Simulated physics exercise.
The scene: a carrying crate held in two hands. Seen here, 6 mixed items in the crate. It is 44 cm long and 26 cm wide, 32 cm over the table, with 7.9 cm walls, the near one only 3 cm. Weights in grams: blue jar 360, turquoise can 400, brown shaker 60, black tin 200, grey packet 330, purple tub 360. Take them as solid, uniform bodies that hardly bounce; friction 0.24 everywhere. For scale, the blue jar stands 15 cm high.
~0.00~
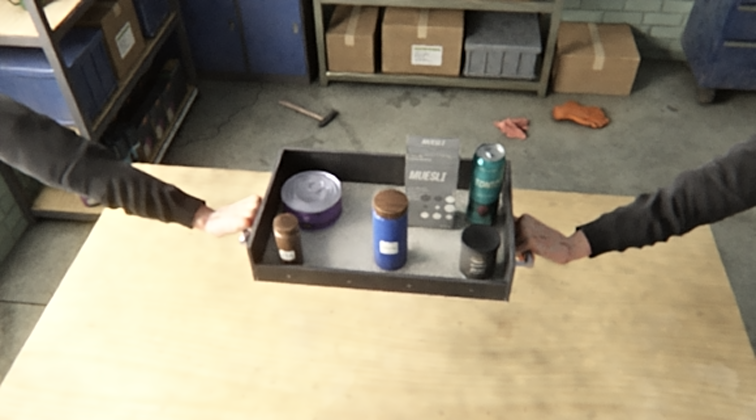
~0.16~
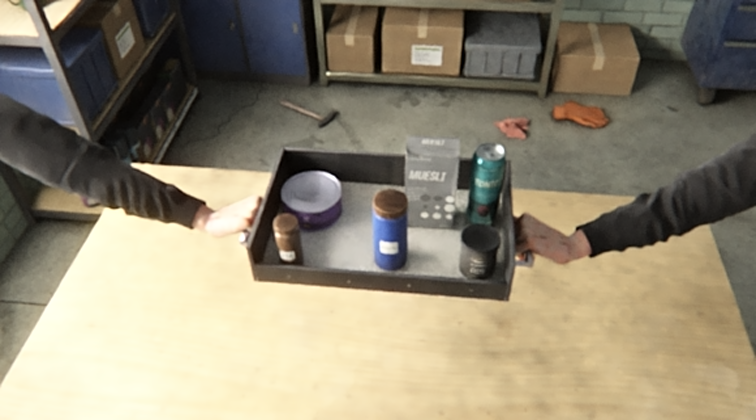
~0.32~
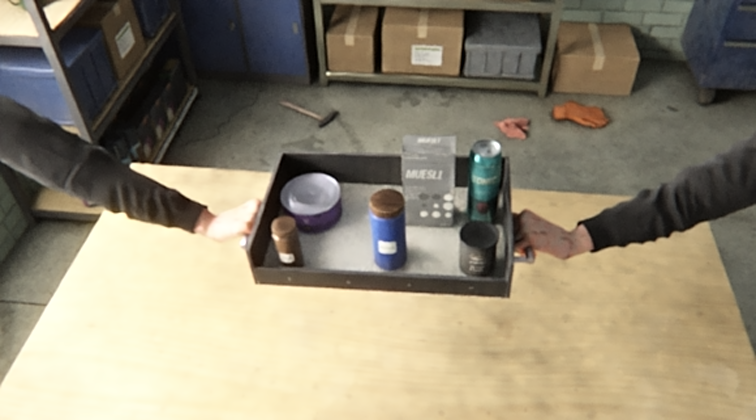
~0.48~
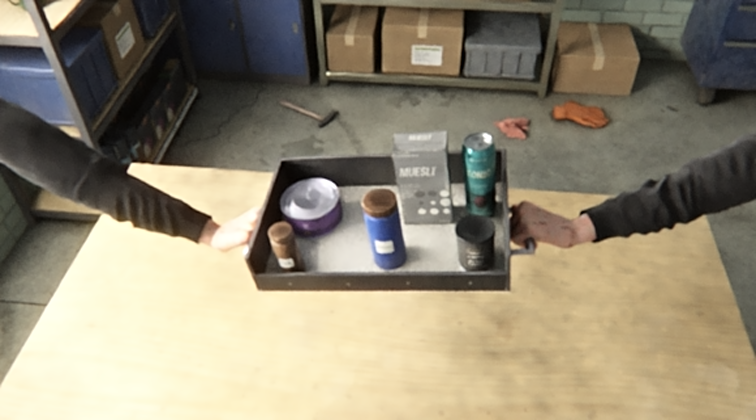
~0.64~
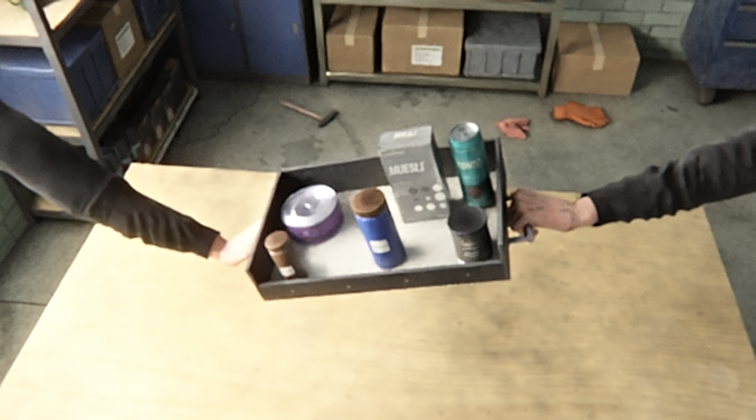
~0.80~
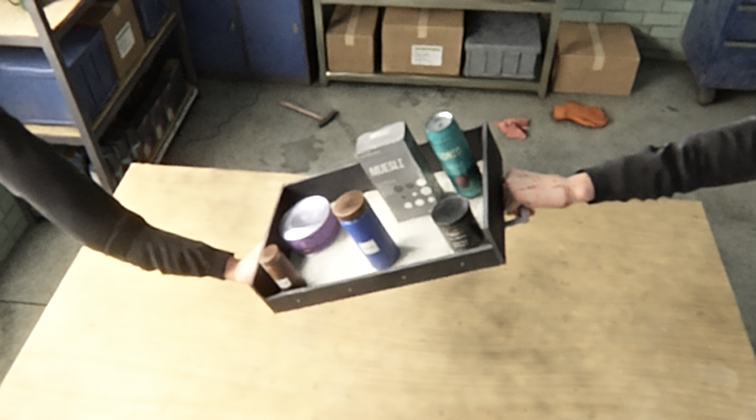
A black crate holding six items starts level, then two hands tilt its left side down.
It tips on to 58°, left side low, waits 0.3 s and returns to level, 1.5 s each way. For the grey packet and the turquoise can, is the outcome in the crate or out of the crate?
The grey packet falls out and the turquoise can falls out.
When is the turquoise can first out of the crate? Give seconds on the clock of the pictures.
Near 1.5 s.
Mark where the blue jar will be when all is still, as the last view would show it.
Around (281, 212).
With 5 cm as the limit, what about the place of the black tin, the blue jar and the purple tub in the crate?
The black tin ends elsewhere; the blue jar ends elsewhere; the purple tub holds its spot.
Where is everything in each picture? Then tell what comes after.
Crate level; grey packet (431, 184); turquoise can (485, 187), in the first picture.
Crate level; black tin (478, 253); purple tub (313, 202), in the second picture.
Tip 2°, left side down; blue jar (389, 231); brown shaker (288, 245), in the third picture.
Tip 7°, left side down; black tin (476, 245); purple tub (312, 208), in the fourth picture.
Tip 15°, left side down; blue jar (380, 230); brown shaker (287, 259), in the fifth picture.
Tip 25°, left side down; grey packet (401, 174); turquoise can (456, 158), in the sixth picture.
By 1.20 s, tip 50°, left side down; grey packet rocked 34° off its seat near (323, 207); turquoise can rocked 34° off its seat near (343, 176); black tin rocked 9° off its seat.
By 2.30 s, tip 50°, left side down; turquoise can and grey packet now out of the crate; black tin rocked 4° off its seat; brown shaker rocked 23° off its seat.
When it is over (3.9 s), out of the crate, turquoise can and grey packet; not toppled but over 5 cm from the start, blue jar and black tin; the other 2 within 5 cm of the start. In the last view, grey packet near (174, 291), turquoise can near (278, 269).
